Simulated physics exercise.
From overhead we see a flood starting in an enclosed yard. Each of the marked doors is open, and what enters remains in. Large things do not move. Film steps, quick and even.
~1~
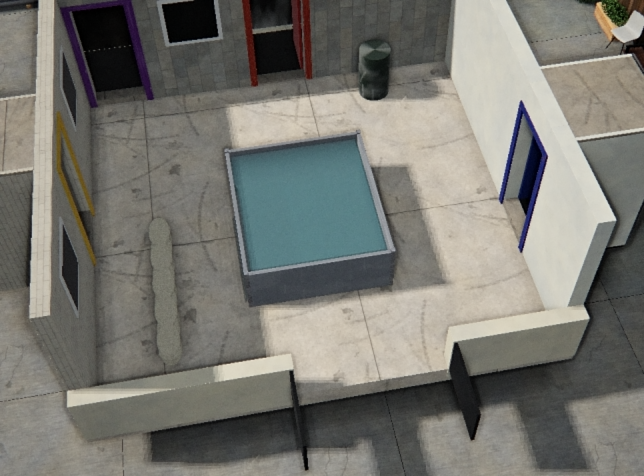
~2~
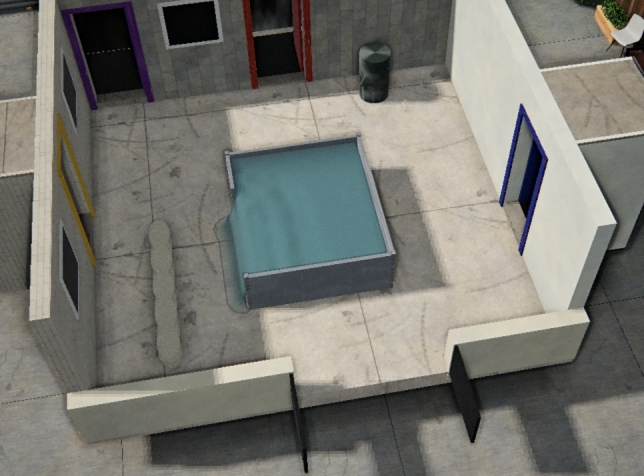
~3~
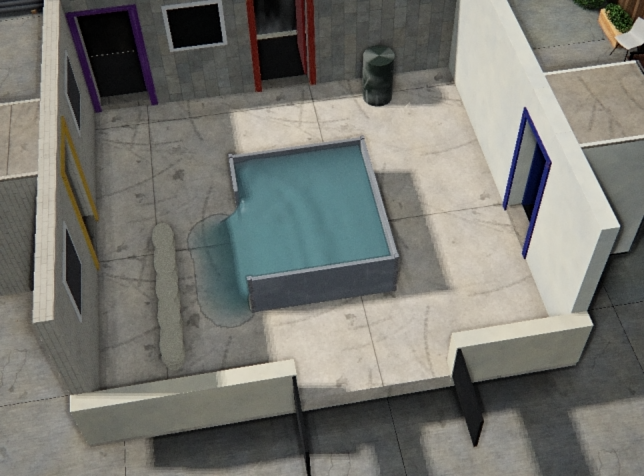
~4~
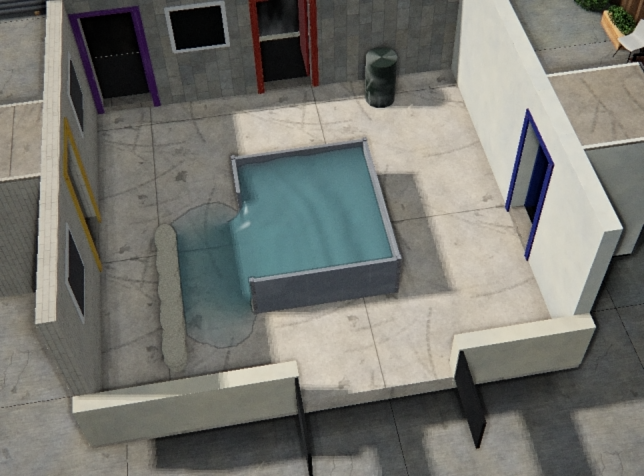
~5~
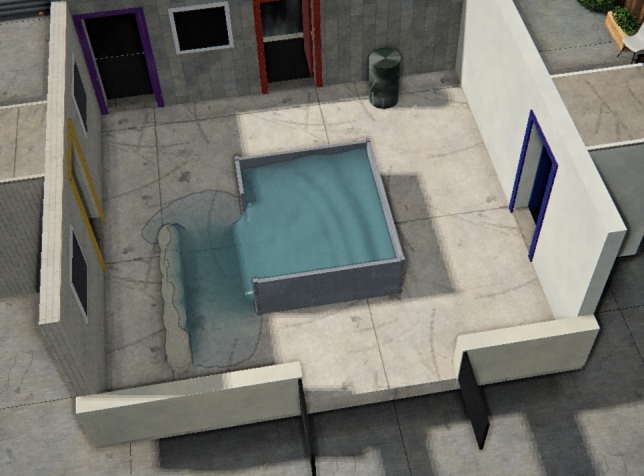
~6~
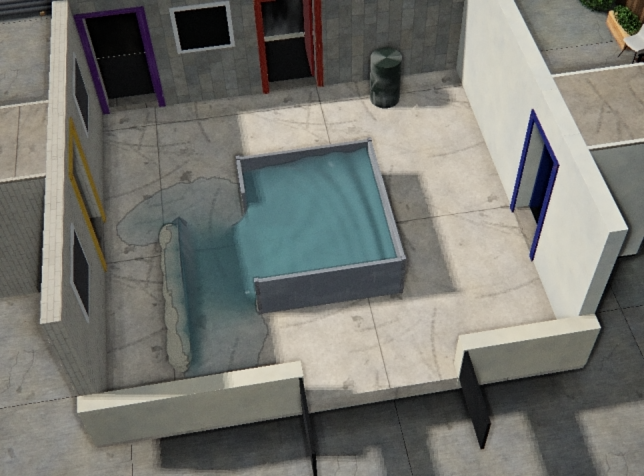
A walled concrete yard, partly in shadow, is seen from above at an angle. A square grey tank of blue-green water sits in the middle, with a low pale barrier to its left, purple and red doorways behind, a blue one at right and a dark barrel near the back wall. Water pours through the tank's left side, spreads to the barrier and fans toward the back-left as the view shifts slightly.
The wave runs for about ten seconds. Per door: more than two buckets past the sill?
Result: The purple door gets too much water coming through; the yellow door doesn't get too much water coming through; the blue door doesn't get too much water coming through; the red door gets too much water coming through.
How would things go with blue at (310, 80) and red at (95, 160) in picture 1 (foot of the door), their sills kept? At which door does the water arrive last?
The blue one.
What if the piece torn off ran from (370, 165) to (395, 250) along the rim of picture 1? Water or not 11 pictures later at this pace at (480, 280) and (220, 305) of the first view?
In turn: Wet, clear.
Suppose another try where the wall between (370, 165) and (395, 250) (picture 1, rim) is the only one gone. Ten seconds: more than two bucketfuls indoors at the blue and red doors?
Note - blue door: Past the mark, red door: Short of the mark.
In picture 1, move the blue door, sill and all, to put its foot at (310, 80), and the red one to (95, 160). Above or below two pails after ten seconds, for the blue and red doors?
Check - blue: Comes out below; red: Comes out above.
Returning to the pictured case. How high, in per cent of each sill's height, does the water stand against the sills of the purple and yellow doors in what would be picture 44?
Around 150 in a hundred for the first and 50 in a hundred for the second.
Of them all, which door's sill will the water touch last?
Result: The blue one.
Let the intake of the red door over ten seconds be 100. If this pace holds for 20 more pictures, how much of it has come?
Roughly 5 per cent.
A moment on, water covers 30 % of the floor; the purple door not reached, the yellow door wet at the sill, nothing in, the blue door not reached, the red door not reached.
Next, water covers 50 % of the floor; the purple door under two buckets in, the yellow door wet at the sill, nothing in, the blue door not reached, the red door not reached.
Then, water covers 65 % of the floor; the purple door over two buckets in, the yellow door wet at the sill, nothing in, the blue door wet at the sill, nothing in, the red door under two buckets in.
Later, water covers 90 % of the floor; the purple door far over two buckets in, the yellow door wet at the sill, nothing in, the blue door wet at the sill, nothing in, the red door under two buckets in.
In the end, water covers 95 % of the floor; the purple door far over two buckets in, the yellow door wet at the sill, nothing in, the blue door wet at the sill, nothing in, the red door over two buckets in.
